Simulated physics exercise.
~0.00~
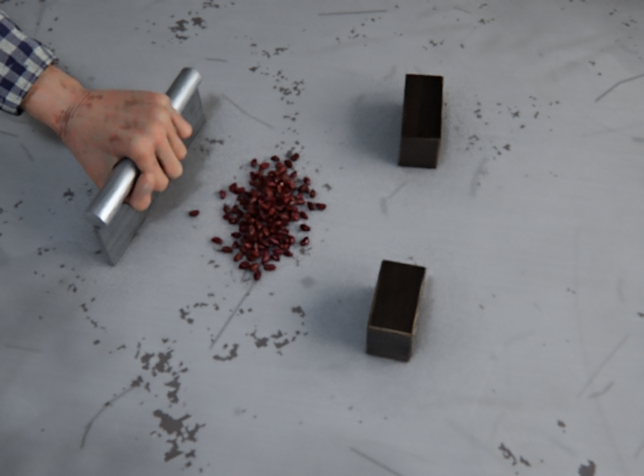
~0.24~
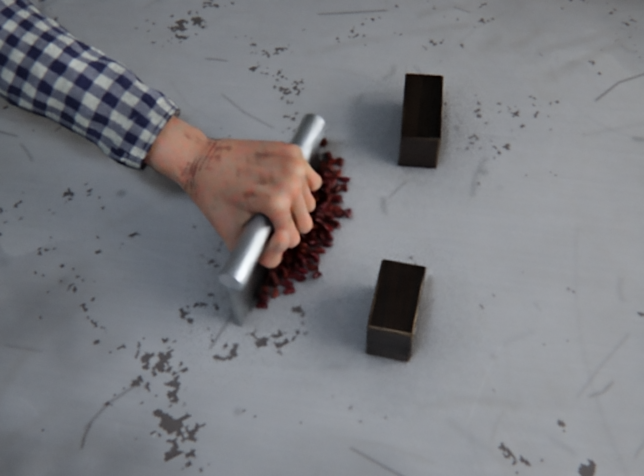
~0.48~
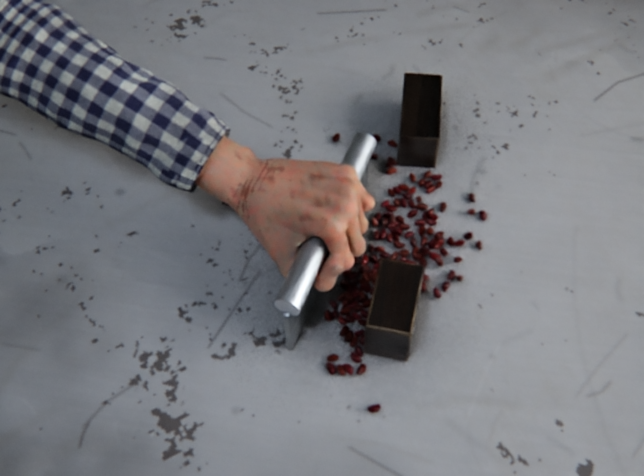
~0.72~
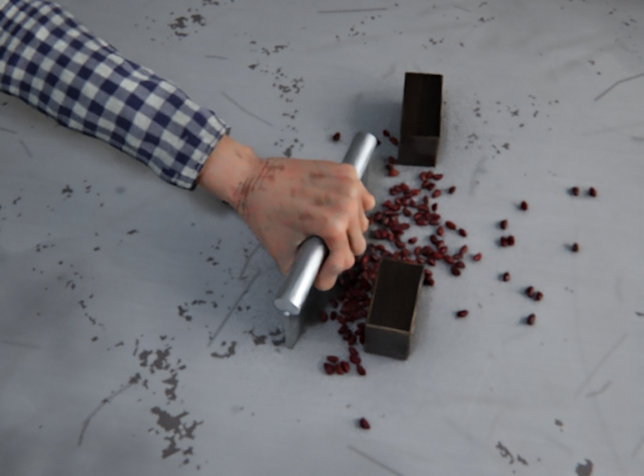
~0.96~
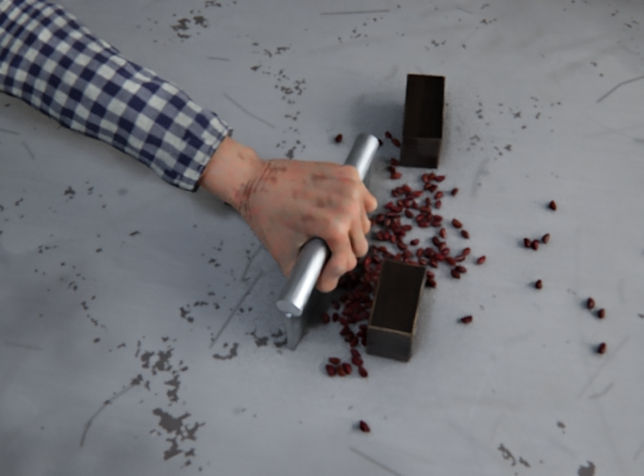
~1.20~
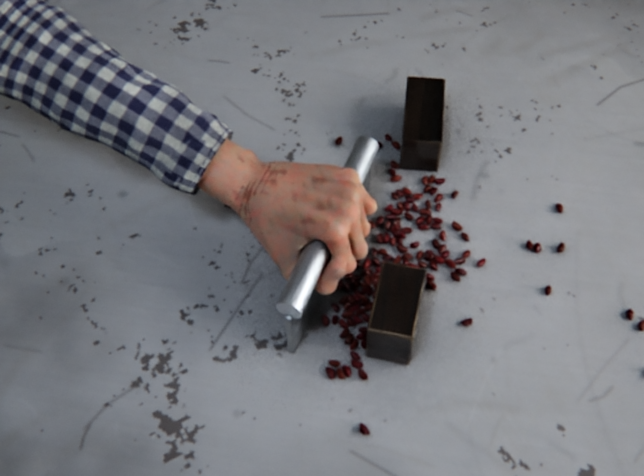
At the start, a hand in a checkered sleeve holds a metal scraper to the left of a heap of dark red beans, with two dark blocks standing to the right on a scuffed grey surface. The hand pushes the scraper rightwards into the beans, bunching them along its blade. It carries them up to the blocks and stops, and the beans spread around the gap. Several slide and roll on to the right while the scraper stays put. At the end, many beans lie in and beyond the gap, many others remain before the blocks, and a few sit below the near block.
